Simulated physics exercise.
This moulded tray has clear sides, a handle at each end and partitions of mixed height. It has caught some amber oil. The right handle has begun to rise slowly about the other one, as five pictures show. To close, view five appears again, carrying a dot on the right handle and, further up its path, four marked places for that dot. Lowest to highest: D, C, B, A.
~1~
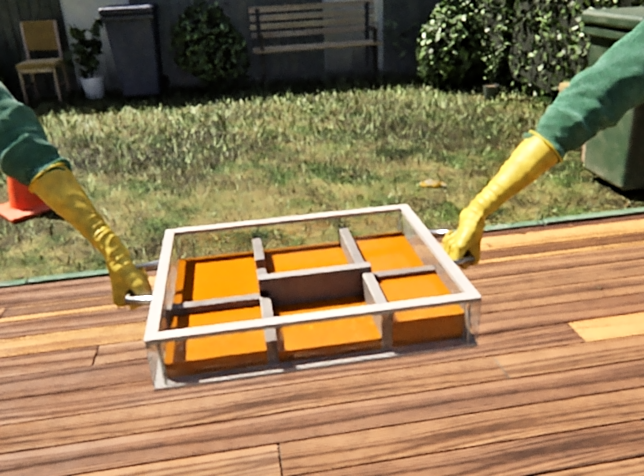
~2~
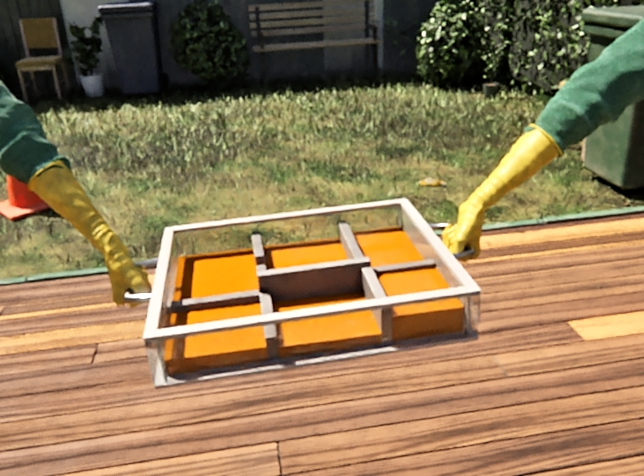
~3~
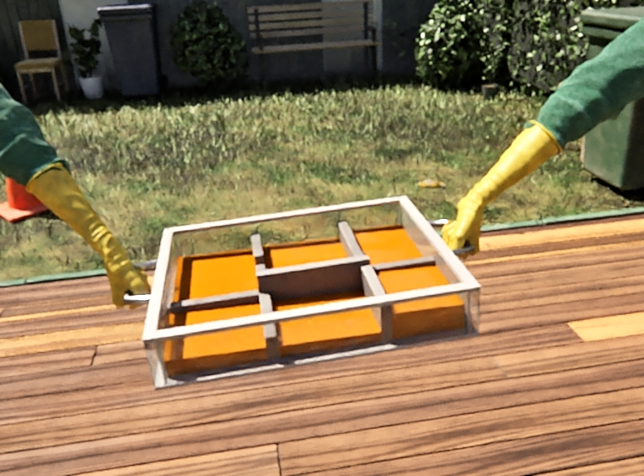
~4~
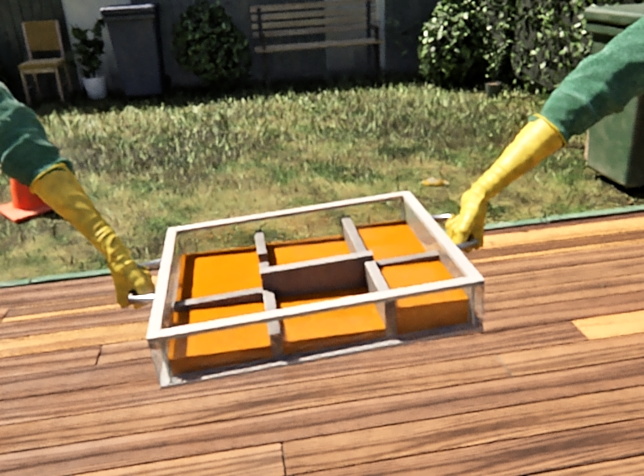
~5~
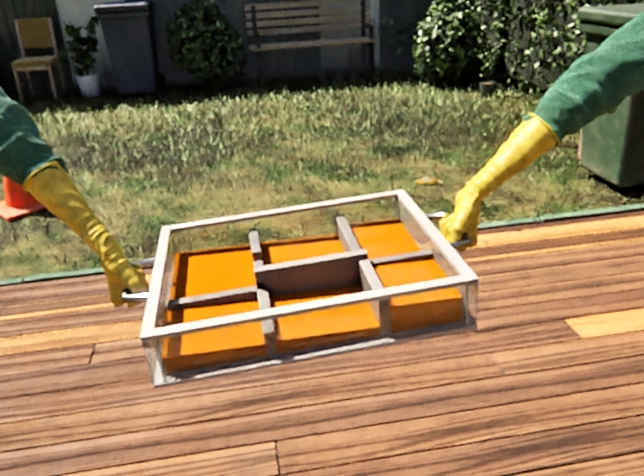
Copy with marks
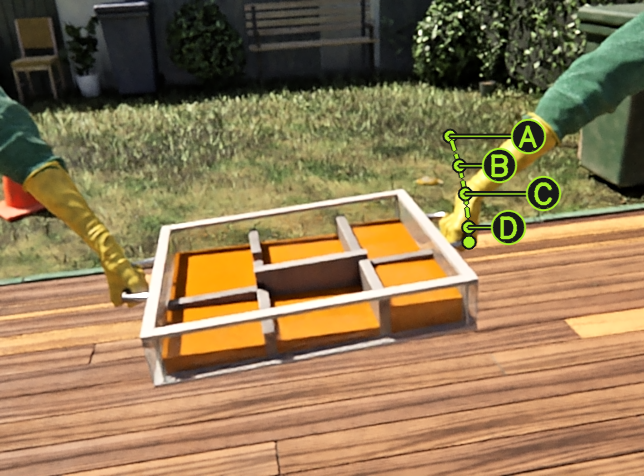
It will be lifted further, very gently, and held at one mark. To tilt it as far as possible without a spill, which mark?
A will do.
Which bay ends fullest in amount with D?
The back left bay.
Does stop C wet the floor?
No, that is safe.
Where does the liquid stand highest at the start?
The front right bay.
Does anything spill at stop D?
No, not at all.
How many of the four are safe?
All of them.
In lime, A at (450, 136); B at (459, 165); C at (465, 193); D at (468, 227).
With A, nothing spills; the back left bay holds the most.
With B, nothing spills; the back left bay holds the most.
With C, nothing spills; the back left bay holds the most.
With D, nothing spills; the back left bay holds the most.
